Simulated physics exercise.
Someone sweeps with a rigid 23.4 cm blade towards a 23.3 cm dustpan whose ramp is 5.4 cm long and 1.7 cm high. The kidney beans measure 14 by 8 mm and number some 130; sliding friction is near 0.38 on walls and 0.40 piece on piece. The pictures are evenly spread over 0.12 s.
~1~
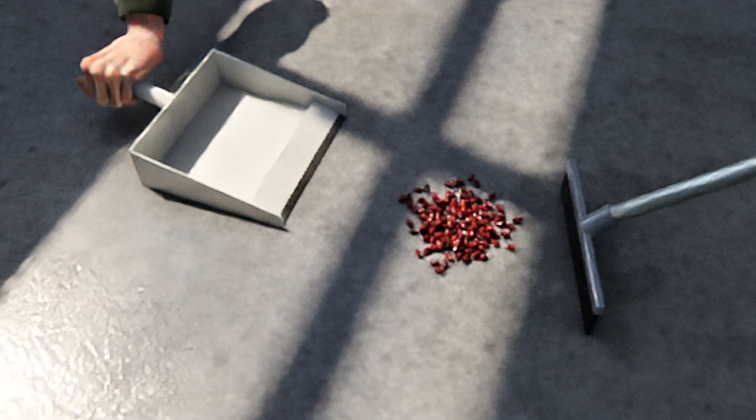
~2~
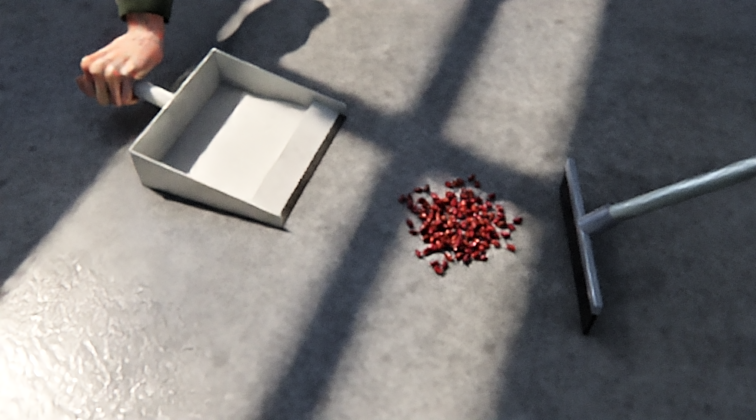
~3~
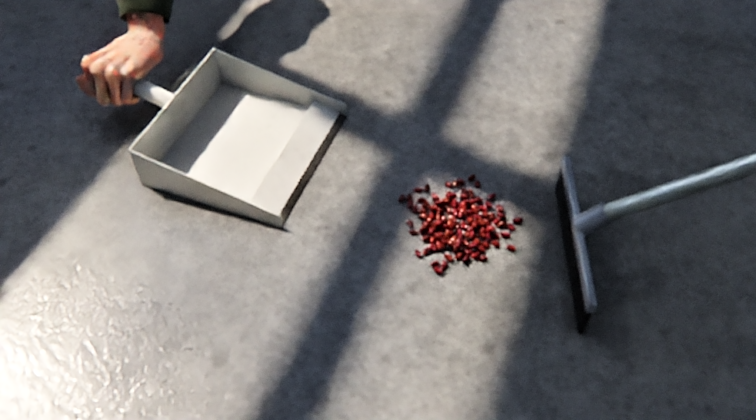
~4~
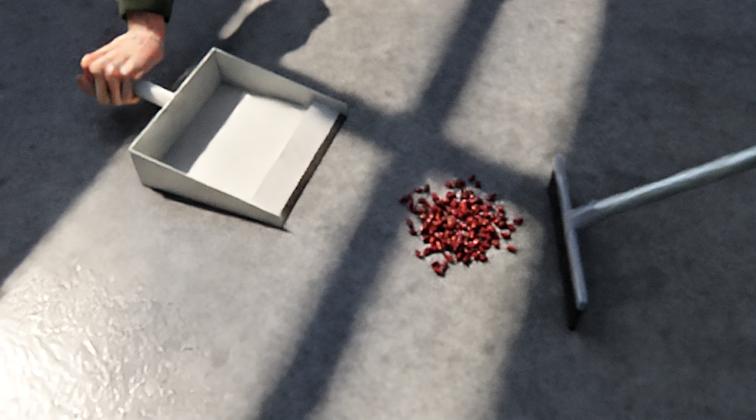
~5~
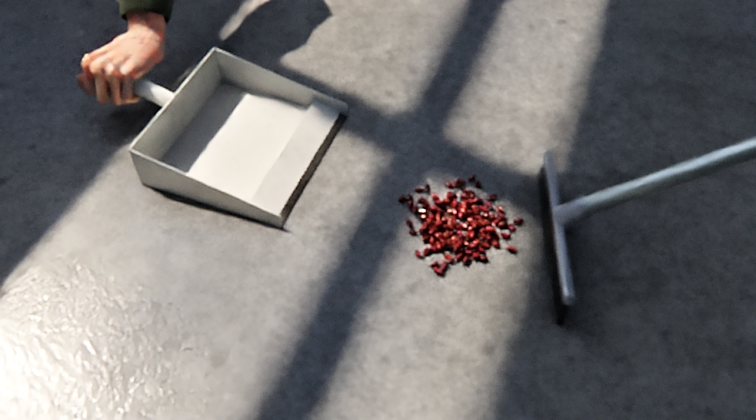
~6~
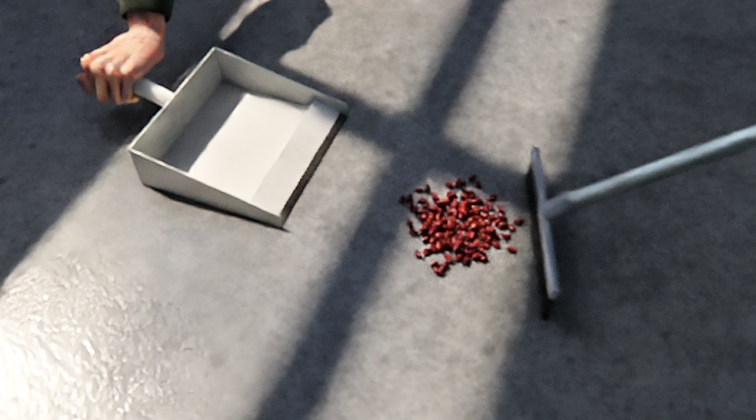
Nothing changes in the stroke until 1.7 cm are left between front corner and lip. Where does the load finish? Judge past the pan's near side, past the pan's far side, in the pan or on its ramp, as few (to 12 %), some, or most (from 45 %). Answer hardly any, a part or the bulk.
Near side a part, far side hardly any, pan a part.
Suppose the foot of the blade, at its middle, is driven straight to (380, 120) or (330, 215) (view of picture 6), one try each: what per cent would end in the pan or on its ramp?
Some 0 and 25 per cent.
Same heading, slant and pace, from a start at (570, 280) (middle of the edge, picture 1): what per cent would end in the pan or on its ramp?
Some 20 per cent.
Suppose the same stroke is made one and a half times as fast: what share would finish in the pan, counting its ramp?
It would be near 40 per cent.
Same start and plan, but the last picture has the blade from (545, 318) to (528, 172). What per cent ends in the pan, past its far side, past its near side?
Pan 10, far 5, near 55.
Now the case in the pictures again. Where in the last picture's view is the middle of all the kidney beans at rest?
Near (311, 192).
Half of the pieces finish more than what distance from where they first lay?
Some 20 cm.
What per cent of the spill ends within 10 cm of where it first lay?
Roughly 0 per cent.
Then, 0.17 s after the last picture, middle of the blade 19 cm from the lip; 0 % over the lip, far side 0 %, near side 5 %.
Then, 0.29 s after the last picture, middle of the blade 9 cm from the lip; 0 % over the lip, far side 0 %, near side 15 %.
Then, 0.54 s after the last picture, middle of the blade 5 cm from the lip; 20 % over the lip, far side 0 %, near side 25 %.
In the end, near side 25 %, far side 0 %, pan 20 %, in front of the lip or behind the blade 55 %.
